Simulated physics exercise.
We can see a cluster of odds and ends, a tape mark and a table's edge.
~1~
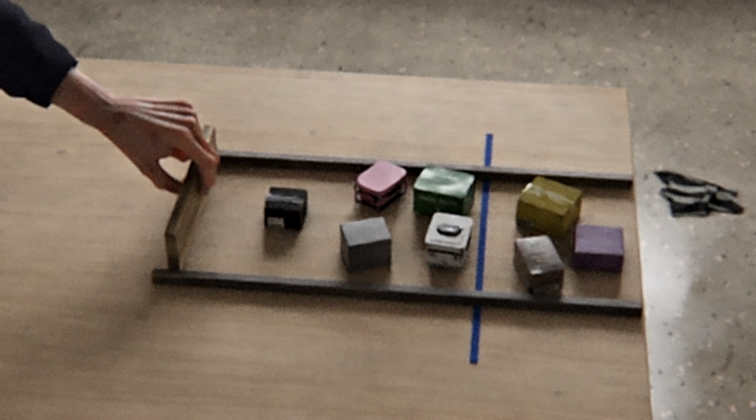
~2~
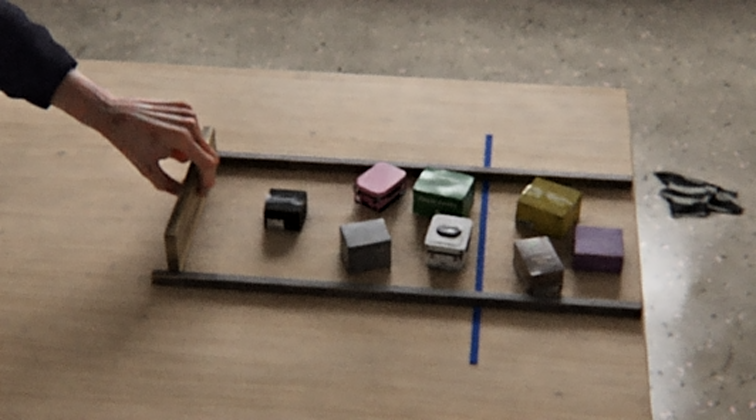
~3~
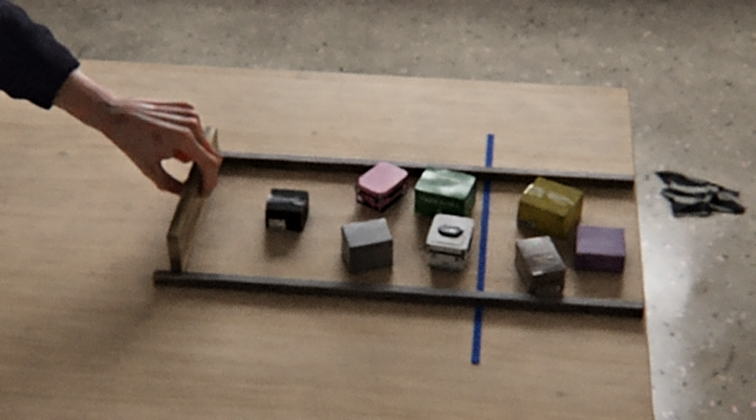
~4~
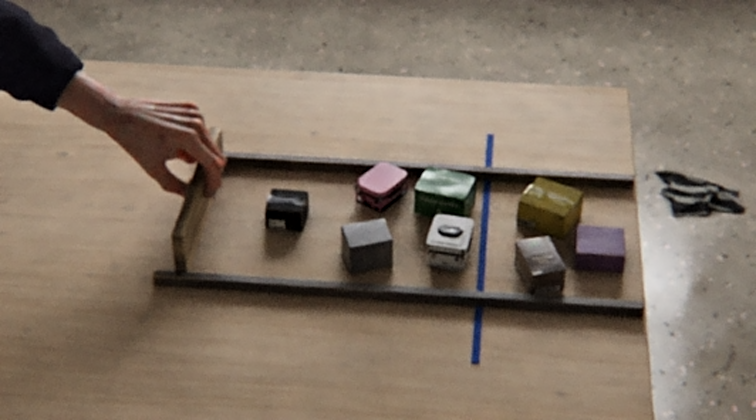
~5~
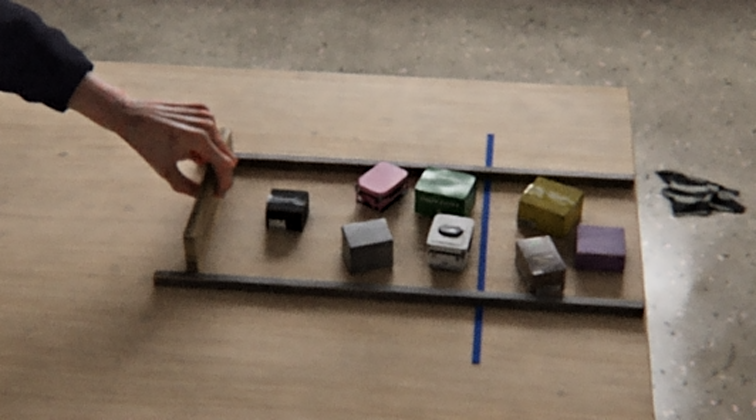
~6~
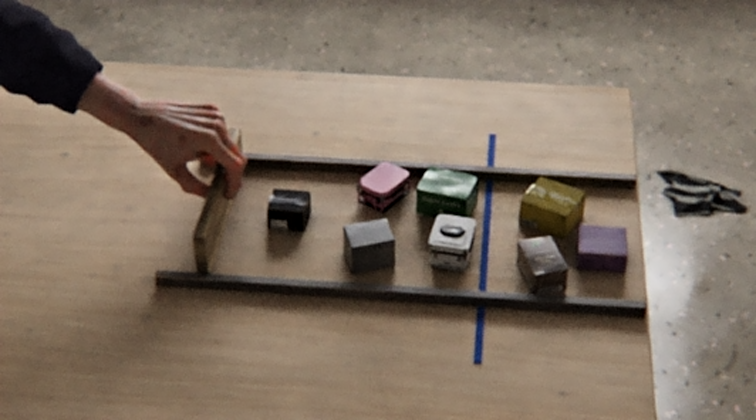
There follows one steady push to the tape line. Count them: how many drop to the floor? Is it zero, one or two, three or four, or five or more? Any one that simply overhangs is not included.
The push drops not a single one off the table.
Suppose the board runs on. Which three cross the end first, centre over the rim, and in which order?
In order: The purple block, then the yellow box, then the brown box.
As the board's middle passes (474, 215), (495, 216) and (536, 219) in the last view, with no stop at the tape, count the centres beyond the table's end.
It would be 0, 0 and 2.
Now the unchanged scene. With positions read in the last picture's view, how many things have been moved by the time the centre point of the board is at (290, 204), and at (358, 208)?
At the first point the count is 1, at the second it's 3.
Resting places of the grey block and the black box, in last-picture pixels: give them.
The grey block ends up near (506, 260), and the black box near (506, 223).
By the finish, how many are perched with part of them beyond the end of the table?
I get 1.
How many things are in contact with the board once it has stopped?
Counting them up gives 3.
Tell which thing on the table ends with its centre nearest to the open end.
It's the purple block that ends nearest.
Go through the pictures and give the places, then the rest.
Purple block (598, 248); yellow box (549, 207); brown box (539, 265); board (193, 197); tape (483, 236), in the first frame.
Yellow box (549, 208); black box (286, 210), in the second frame.
Brown box (540, 266); grey block (367, 246), in the third frame.
Purple block (600, 248); white case (450, 243), in the fourth frame.
Yellow box (550, 207); green box (446, 195), in the fifth frame.
Purple block (602, 248); yellow box (552, 207); brown box (542, 266); board (220, 200); tape (486, 236), in the sixth frame.
Soon after, none off yet; purple block at rest near (602, 248); yellow box at rest near (552, 207); brown box at rest near (542, 266).
After that, none off yet; purple block at rest near (602, 248); yellow box displaced a little near (567, 209); brown box moving near (554, 267).
In the end, the number that fall off is zero.
